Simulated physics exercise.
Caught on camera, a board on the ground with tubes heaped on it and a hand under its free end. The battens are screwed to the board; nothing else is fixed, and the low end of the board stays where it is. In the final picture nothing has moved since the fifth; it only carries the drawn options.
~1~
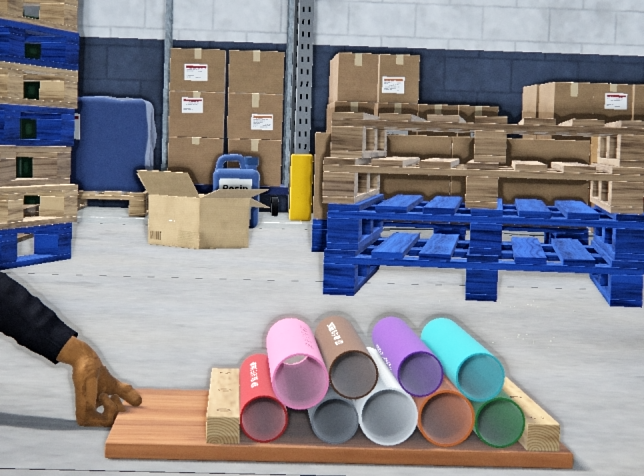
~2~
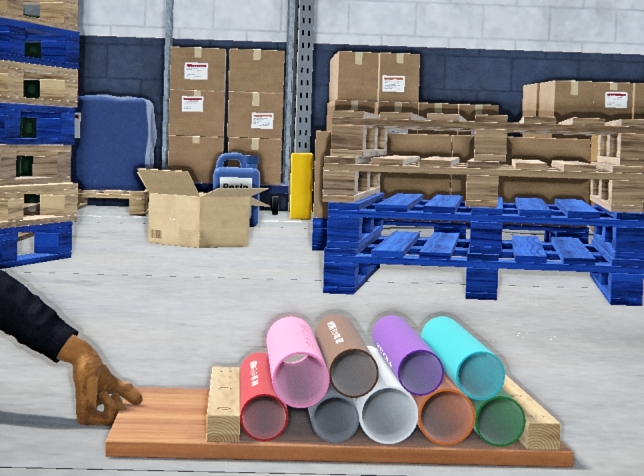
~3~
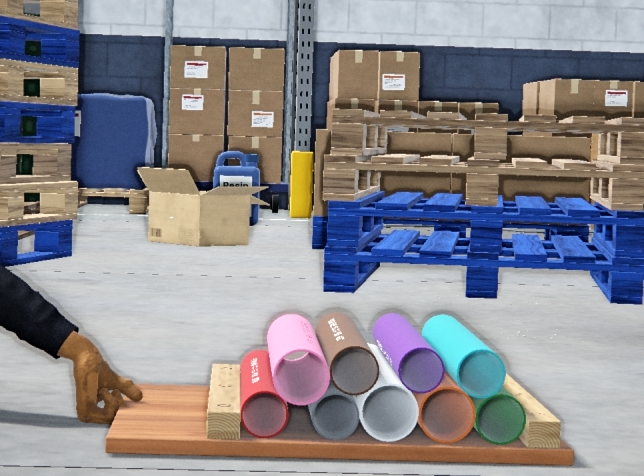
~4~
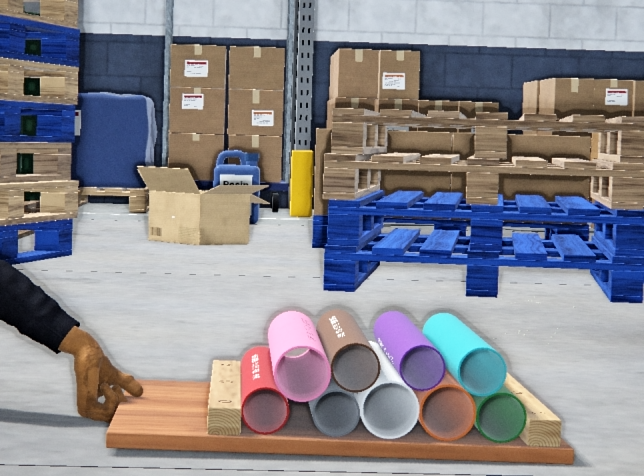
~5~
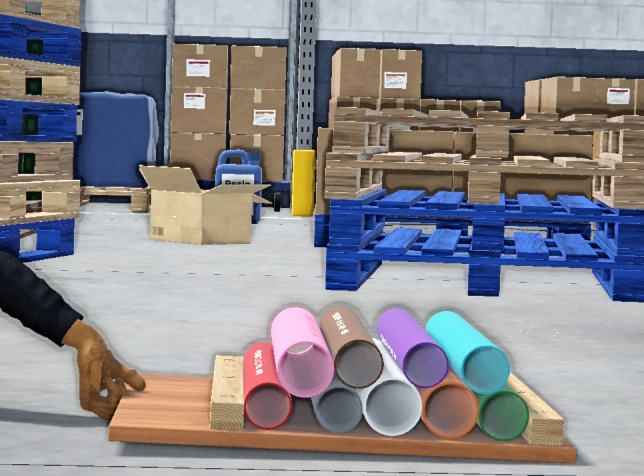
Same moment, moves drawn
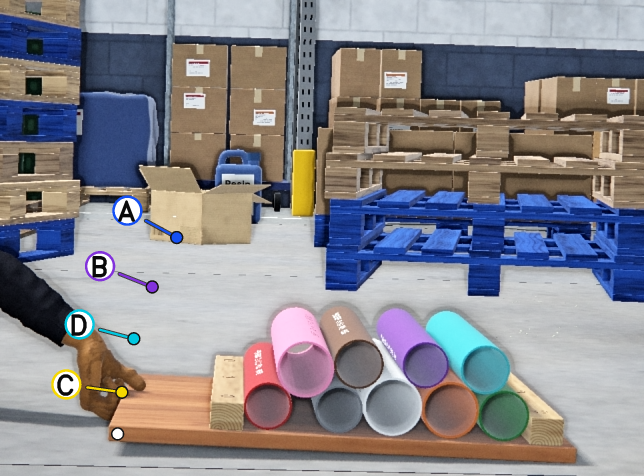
A heap of colourful tubes, pink, brown, purple and turquoise above red, greys, orange and green, sits between wooden battens on a board in the foreground of a warehouse, seen from the front. A dark-sleeved hand holds the board's left end, with cardboard boxes and blue and wooden pallets behind. The tubes, hand and board stay practically still, while the view shifts very slightly near the end.
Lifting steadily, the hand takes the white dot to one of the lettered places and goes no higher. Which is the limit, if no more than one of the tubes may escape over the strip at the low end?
A is the limit.
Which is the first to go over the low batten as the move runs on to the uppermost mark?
The turquoise one.
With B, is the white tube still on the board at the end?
Yes, with B.
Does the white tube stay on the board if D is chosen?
Yes, with D.
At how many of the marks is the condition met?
Four of them.
On the marked copy, A at (177, 238); B at (152, 287); C at (122, 392); D at (134, 339); the white dot at (117, 434).
Taking A. A third of the way, board at 16°.
Two thirds of the way, board at 27°.
When it is over, board at 27°, one over the low batten (turquoise).
As for the rest, B none over the low batten; C none over the low batten; D none over the low batten.
